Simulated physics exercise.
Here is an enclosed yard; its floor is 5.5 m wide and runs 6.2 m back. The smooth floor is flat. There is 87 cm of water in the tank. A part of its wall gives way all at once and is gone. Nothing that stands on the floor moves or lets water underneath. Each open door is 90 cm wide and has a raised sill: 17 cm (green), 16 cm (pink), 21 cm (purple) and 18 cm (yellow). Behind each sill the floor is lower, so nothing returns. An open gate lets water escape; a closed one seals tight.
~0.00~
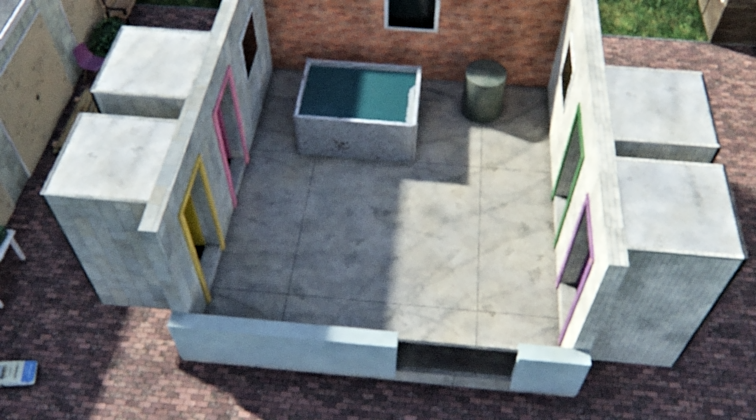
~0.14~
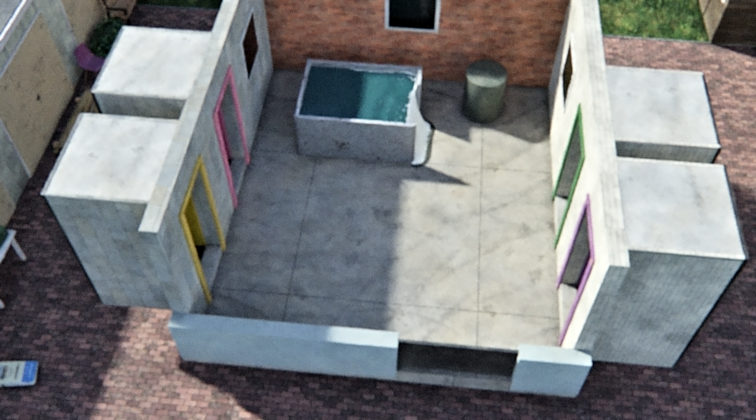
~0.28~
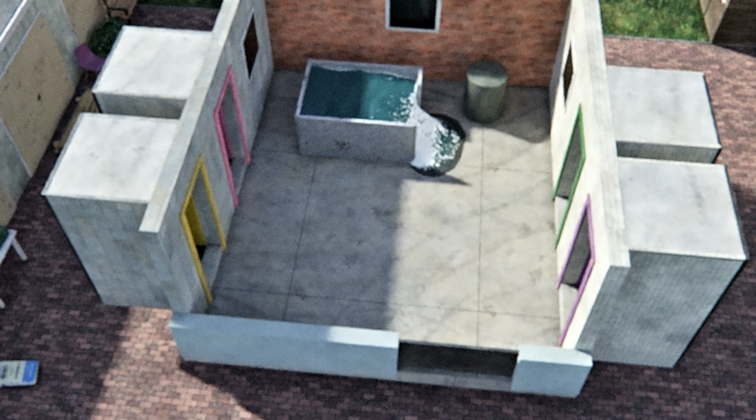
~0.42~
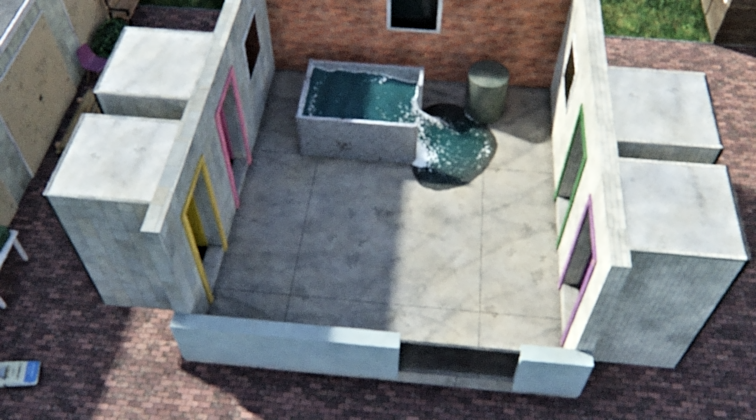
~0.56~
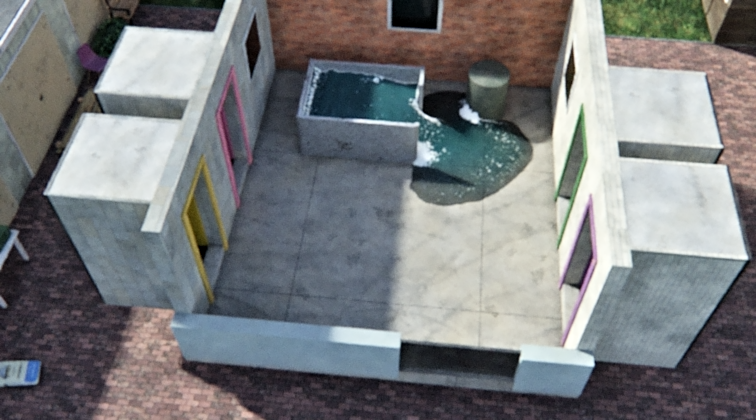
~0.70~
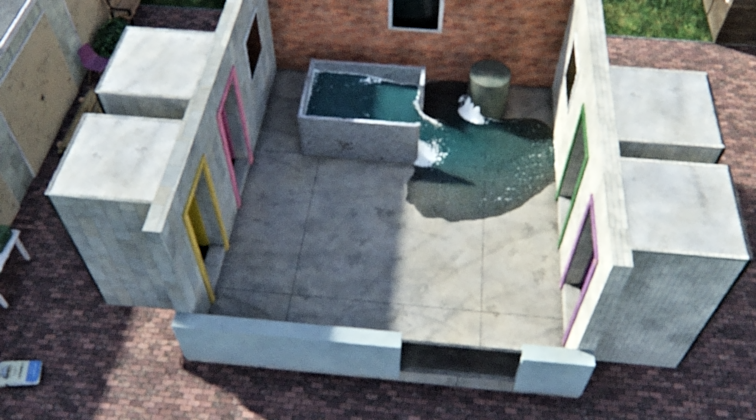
Walled yard with coloured door surrounds, water pouring from the right end of a tank and spreading across the grey floor.
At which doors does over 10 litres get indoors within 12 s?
The water let in: At the green door it exceeds the limit; at the pink door it keeps below the limit; at the purple door it stays under the limit; at the yellow door it does not reach the limit.
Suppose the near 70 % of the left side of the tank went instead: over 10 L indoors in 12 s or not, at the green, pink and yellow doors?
Against that limit: Green not over, pink past it, yellow not over.
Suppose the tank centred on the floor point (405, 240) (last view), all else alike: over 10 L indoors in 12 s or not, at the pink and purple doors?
Against that limit: Pink under, purple over.
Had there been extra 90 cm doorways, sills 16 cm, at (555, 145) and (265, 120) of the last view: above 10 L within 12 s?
In turn: Above, below.
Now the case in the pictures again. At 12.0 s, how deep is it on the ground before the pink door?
Roughly 10.0 cm deep.
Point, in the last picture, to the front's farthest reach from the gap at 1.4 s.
Near (556, 280).
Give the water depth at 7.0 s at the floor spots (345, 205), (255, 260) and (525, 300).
About 4, 12 and 10 cm.
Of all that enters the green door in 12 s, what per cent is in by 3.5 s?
Some 100 per cent by then.
After 1.4 s water covers 30 % of the floor and is deepest (46 cm) near (550, 148); green door 26 cm at the sill, 2 L in, pink door not reached, purple door not reached, yellow door not reached.
After 2.2 s water covers 40 % of the floor and is deepest (41 cm) near (548, 94); green door 25 cm at the sill, 26 L in, pink door not reached, purple door 13 cm at the sill, 0 L in, yellow door not reached.
After 3.5 s water covers 50 % of the floor and is deepest (26 cm) near (548, 370); green door 15 cm at the sill, 40 L in, pink door not reached, purple door 9 cm at the sill, 0 L in, yellow door not reached.
After 7.0 s water covers 90 % of the floor and is deepest (16 cm) near (250, 169); green door 8 cm at the sill, 40 L in, pink door 14 cm at the sill, 0 L in, purple door 12 cm at the sill, 0 L in, yellow door 12 cm at the sill, 0 L in.
After 12.0 s water covers 100 % of the floor and is deepest (13 cm) near (304, 109); green door 10 cm at the sill, 40 L in, pink door 10 cm at the sill, 0 L in, purple door 8 cm at the sill, 0 L in, yellow door 8 cm at the sill, 0 L in.
